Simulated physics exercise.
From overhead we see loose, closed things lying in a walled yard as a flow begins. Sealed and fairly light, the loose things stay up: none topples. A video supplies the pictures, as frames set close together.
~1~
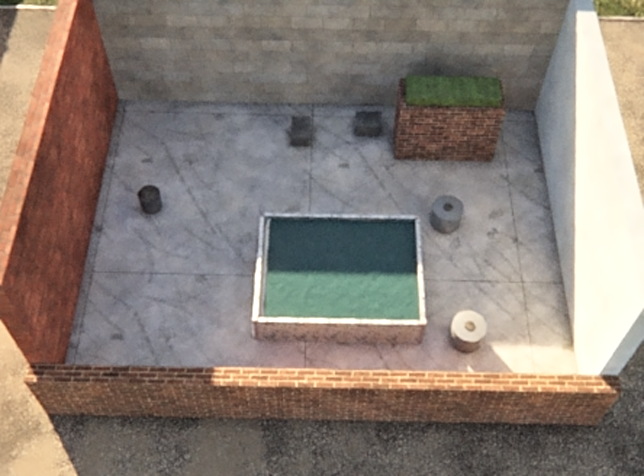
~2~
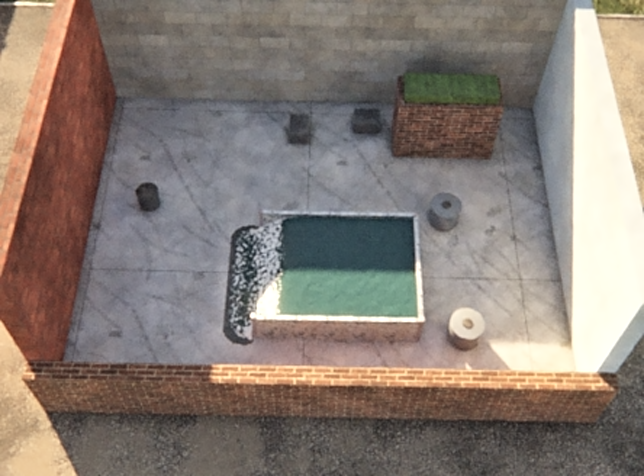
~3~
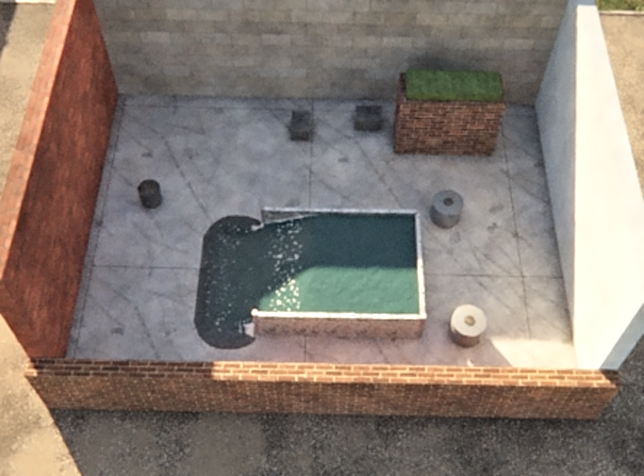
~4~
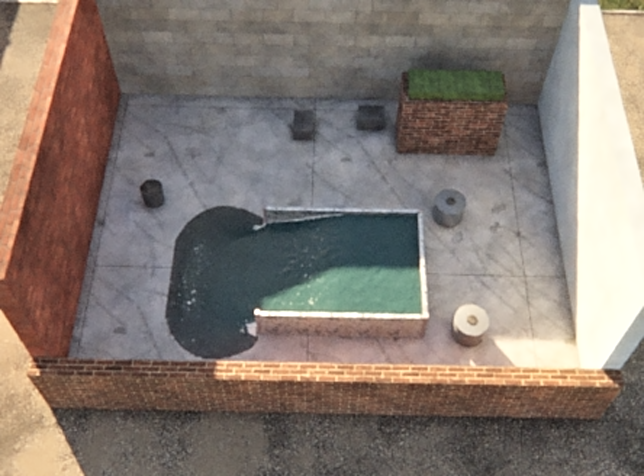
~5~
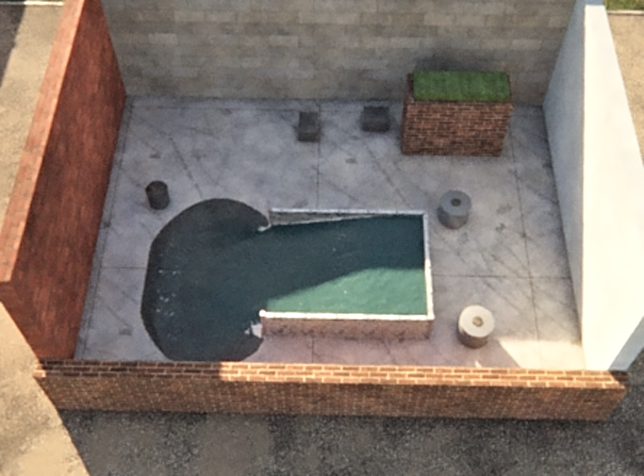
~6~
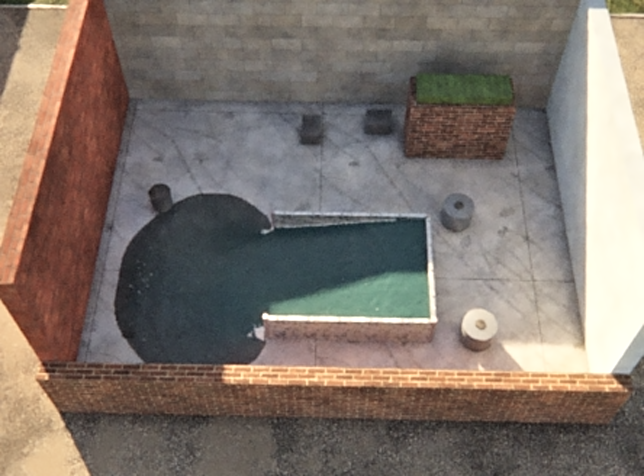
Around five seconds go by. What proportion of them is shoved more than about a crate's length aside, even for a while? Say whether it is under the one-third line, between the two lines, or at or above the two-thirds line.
Looks to me like under one in three get shifted a long way.
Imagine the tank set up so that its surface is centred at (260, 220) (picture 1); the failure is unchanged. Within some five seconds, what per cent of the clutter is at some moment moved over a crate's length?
Near 60 in a hundred.
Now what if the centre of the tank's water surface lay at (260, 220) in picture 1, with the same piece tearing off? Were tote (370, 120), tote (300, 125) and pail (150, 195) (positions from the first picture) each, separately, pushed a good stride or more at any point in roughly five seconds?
First never got that far, then got that far, then got that far.
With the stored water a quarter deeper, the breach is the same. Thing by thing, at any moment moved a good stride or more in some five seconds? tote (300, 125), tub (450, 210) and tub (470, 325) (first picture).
Answers in the order asked: Went past the threshold, stayed within the threshold, stayed within the threshold.
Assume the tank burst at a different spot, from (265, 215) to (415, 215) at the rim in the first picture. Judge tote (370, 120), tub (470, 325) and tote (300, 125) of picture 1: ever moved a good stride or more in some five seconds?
Travels that far, falls short, travels that far.
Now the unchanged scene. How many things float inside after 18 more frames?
1 of them.
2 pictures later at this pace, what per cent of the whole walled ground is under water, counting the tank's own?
Wet share: Around 30 %.
A moment on, 0 of 5 are well off their spots; 0 afloat.
Next, 1 of 5 are well off their spots; 1 afloat.
Later, 1 of 5 are well off their spots; 1 afloat.
In the end, 1 of 5 are well off their spots, and 1 have been at some point; 1 afloat.
